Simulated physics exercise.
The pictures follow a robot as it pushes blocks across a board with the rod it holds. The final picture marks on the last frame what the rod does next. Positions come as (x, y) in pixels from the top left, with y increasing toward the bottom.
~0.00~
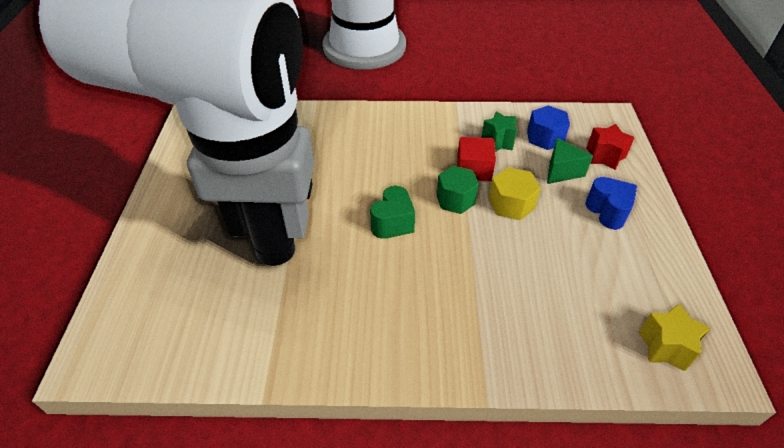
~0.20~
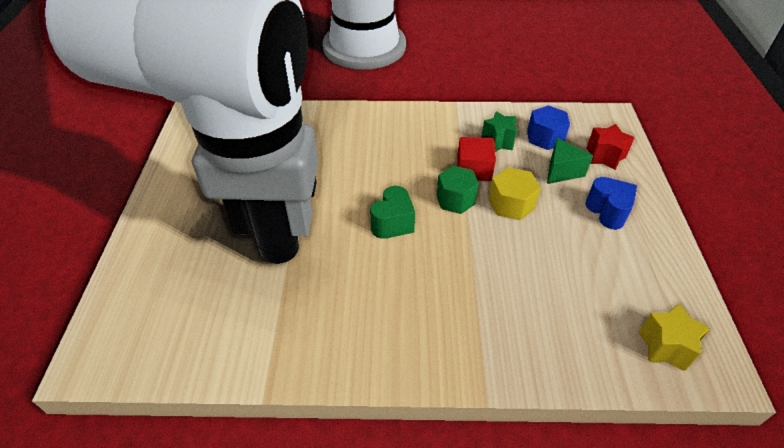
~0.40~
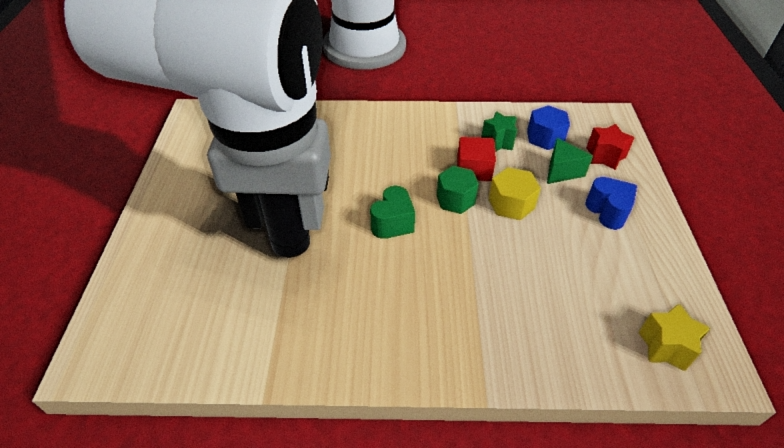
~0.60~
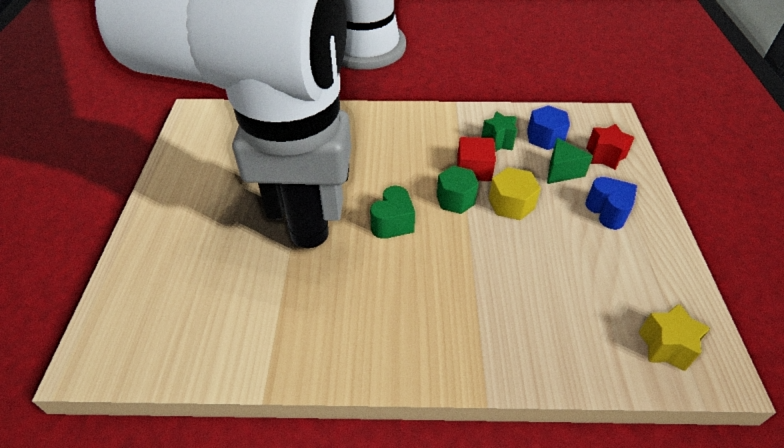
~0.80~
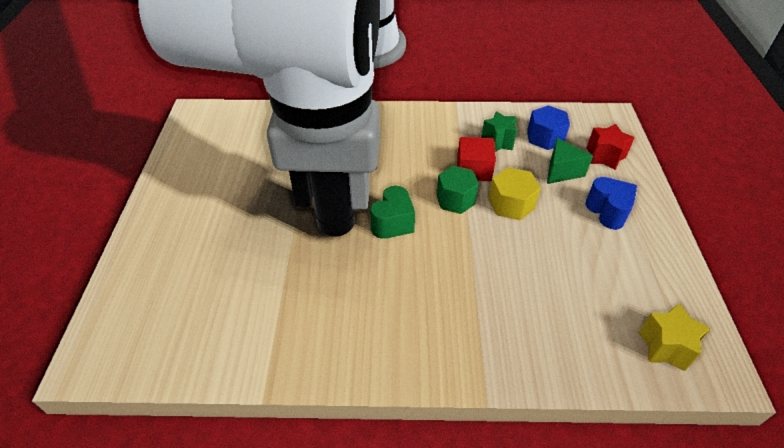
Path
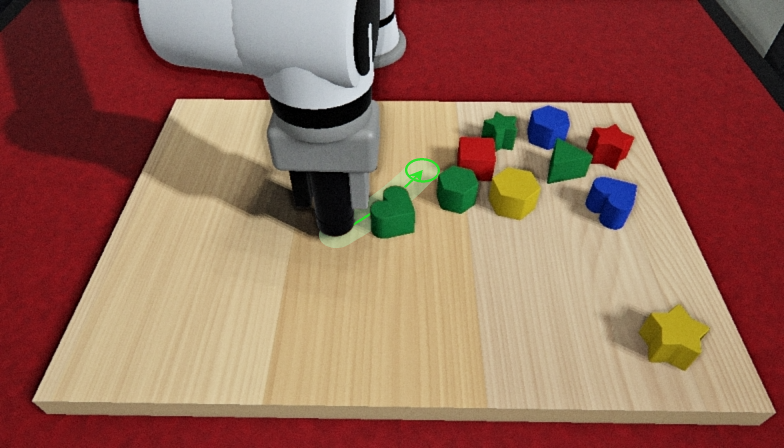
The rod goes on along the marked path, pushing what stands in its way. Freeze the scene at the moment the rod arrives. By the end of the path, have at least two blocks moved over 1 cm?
I'd say no.
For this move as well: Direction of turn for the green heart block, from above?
From the top: Clockwise.
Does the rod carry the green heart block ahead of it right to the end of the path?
I'd say no.
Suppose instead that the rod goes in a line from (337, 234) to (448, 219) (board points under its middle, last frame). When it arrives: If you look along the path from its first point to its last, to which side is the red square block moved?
Shifted left.
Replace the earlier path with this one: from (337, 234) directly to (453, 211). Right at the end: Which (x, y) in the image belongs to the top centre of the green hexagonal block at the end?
Pixel (498, 164).
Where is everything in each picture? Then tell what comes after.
The first frame shows lower end of the rod (276, 252), tops of blocks, green heart block (393, 203), green hexagonal block (458, 179).
The second frame shows rod (280, 250), blocks as before.
The third frame shows rod (291, 244), blocks as before.
The fourth frame shows rod (310, 235), blocks as before.
The fifth frame shows rod (336, 224), green heart block (393, 203), green hexagonal block (458, 179).
The drawn path runs from (337, 234) through (386, 203) to (423, 170).
On the path given first. One third of the way, rod (371, 203); green heart block (401, 203).
Two thirds of the way, rod (400, 181); green heart block (408, 200), turned 20° clockwise.
At the end, rod (423, 160); green heart block (408, 200), turned 20° clockwise; green hexagonal block not moved.
